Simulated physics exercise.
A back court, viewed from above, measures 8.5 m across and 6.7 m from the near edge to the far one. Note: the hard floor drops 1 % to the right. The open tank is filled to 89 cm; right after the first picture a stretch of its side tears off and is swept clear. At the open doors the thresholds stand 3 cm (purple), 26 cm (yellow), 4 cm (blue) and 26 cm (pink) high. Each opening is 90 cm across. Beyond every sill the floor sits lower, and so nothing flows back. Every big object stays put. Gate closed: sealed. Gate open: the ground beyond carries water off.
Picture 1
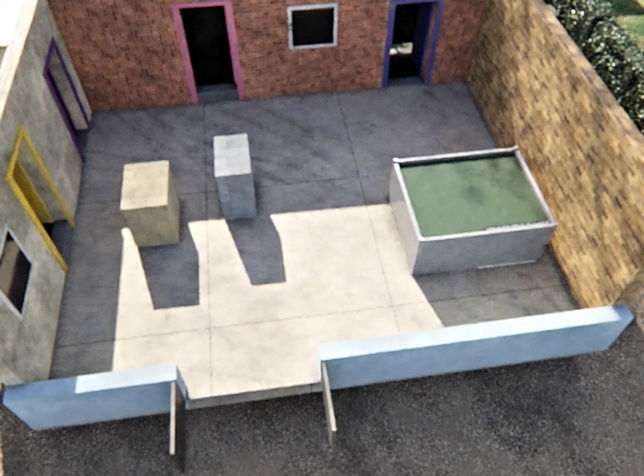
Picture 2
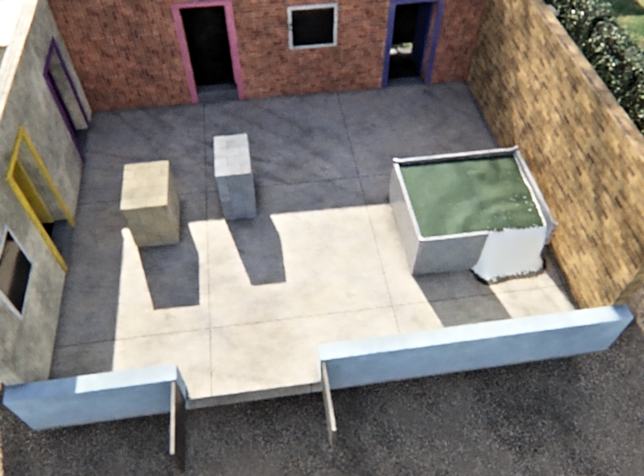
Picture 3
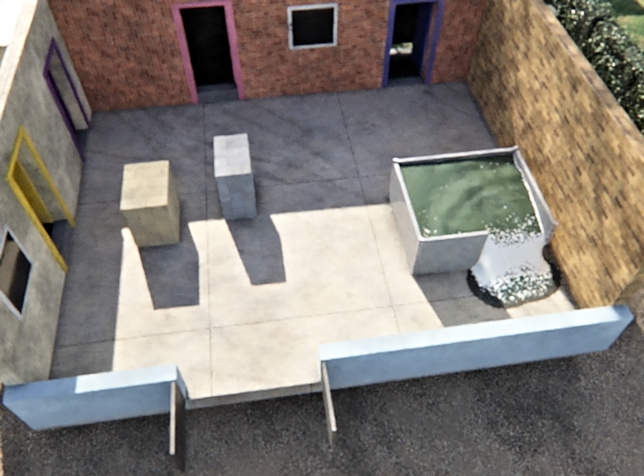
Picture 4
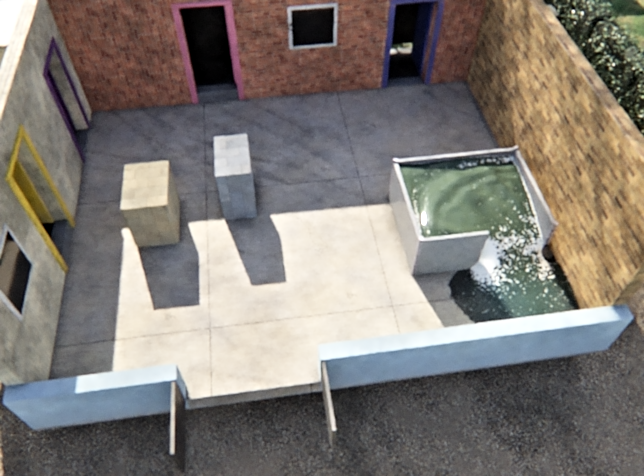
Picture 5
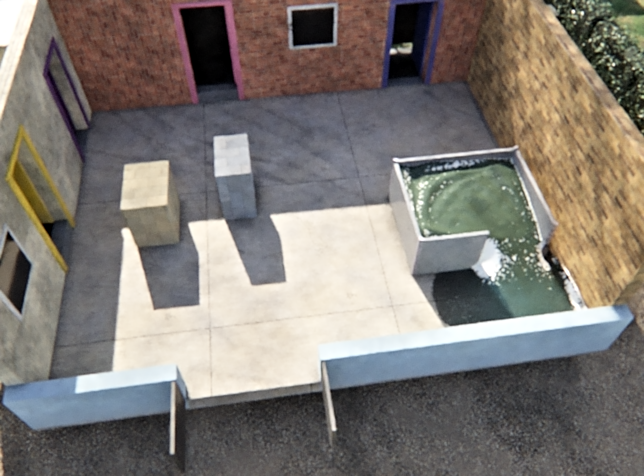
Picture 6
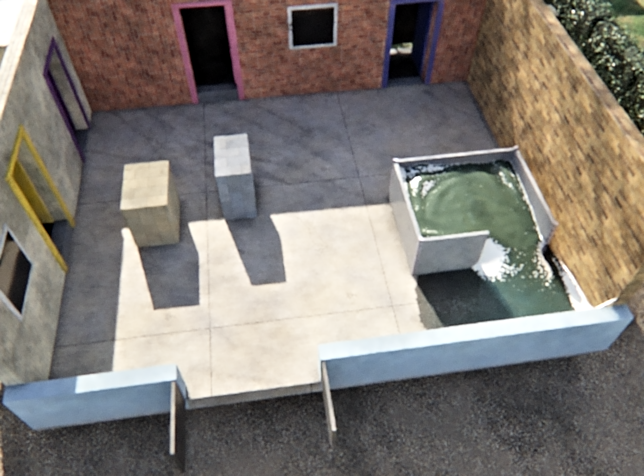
A large walled courtyard sat still until part of a tank's side broke away at the right, and green water poured out through the gap, foaming and spreading over the nearby floor.
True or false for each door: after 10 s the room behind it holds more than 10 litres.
Purple door: False; yellow door: False; blue door: True; pink door: False.
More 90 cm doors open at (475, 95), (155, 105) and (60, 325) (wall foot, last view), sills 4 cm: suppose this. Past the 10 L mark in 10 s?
Result in order - more than that, more than that, more than that.
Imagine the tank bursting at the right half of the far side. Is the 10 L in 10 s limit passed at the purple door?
Then purple exceeds it.
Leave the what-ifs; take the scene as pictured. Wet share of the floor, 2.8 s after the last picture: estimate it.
Around 50 per cent wet.
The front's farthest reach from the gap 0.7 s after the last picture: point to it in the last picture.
(313, 367).
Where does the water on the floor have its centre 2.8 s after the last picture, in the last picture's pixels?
Its balance point lies near (419, 262).
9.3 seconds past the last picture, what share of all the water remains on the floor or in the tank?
It comes to near 94 per cent.
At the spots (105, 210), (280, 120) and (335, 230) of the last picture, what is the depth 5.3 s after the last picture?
First spot near 6 cm, second near 2 cm, third near 2 cm.
Then, 0.7 s after the last picture water covers 10 % of the floor and is deepest (70 cm) near (579, 332); purple door not reached, yellow door not reached, blue door not reached, pink door not reached.
Then, 1.5 s after the last picture water covers 20 % of the floor and is deepest (52 cm) near (589, 331); purple door not reached, yellow door not reached, blue door not reached, pink door not reached.
Then, 2.8 s after the last picture water covers 50 % of the floor and is deepest (36 cm) near (556, 286); purple door not reached, yellow door not reached, blue door not reached, pink door not reached.
Then, 5.3 s after the last picture water covers 85 % of the floor and is deepest (22 cm) near (579, 332); purple door 2 cm at the sill, 0 L in, yellow door 11 cm at the sill, 0 L in, blue door 8 cm at the sill, 28 L in, pink door 6 cm at the sill, 0 L in.
Then, 9.3 s after the last picture water covers 95 % of the floor and is deepest (12 cm) near (589, 331); purple door 4 cm at the sill, 3 L in, yellow door 6 cm at the sill, 0 L in, blue door 5 cm at the sill, 43 L in, pink door 7 cm at the sill, 0 L in.
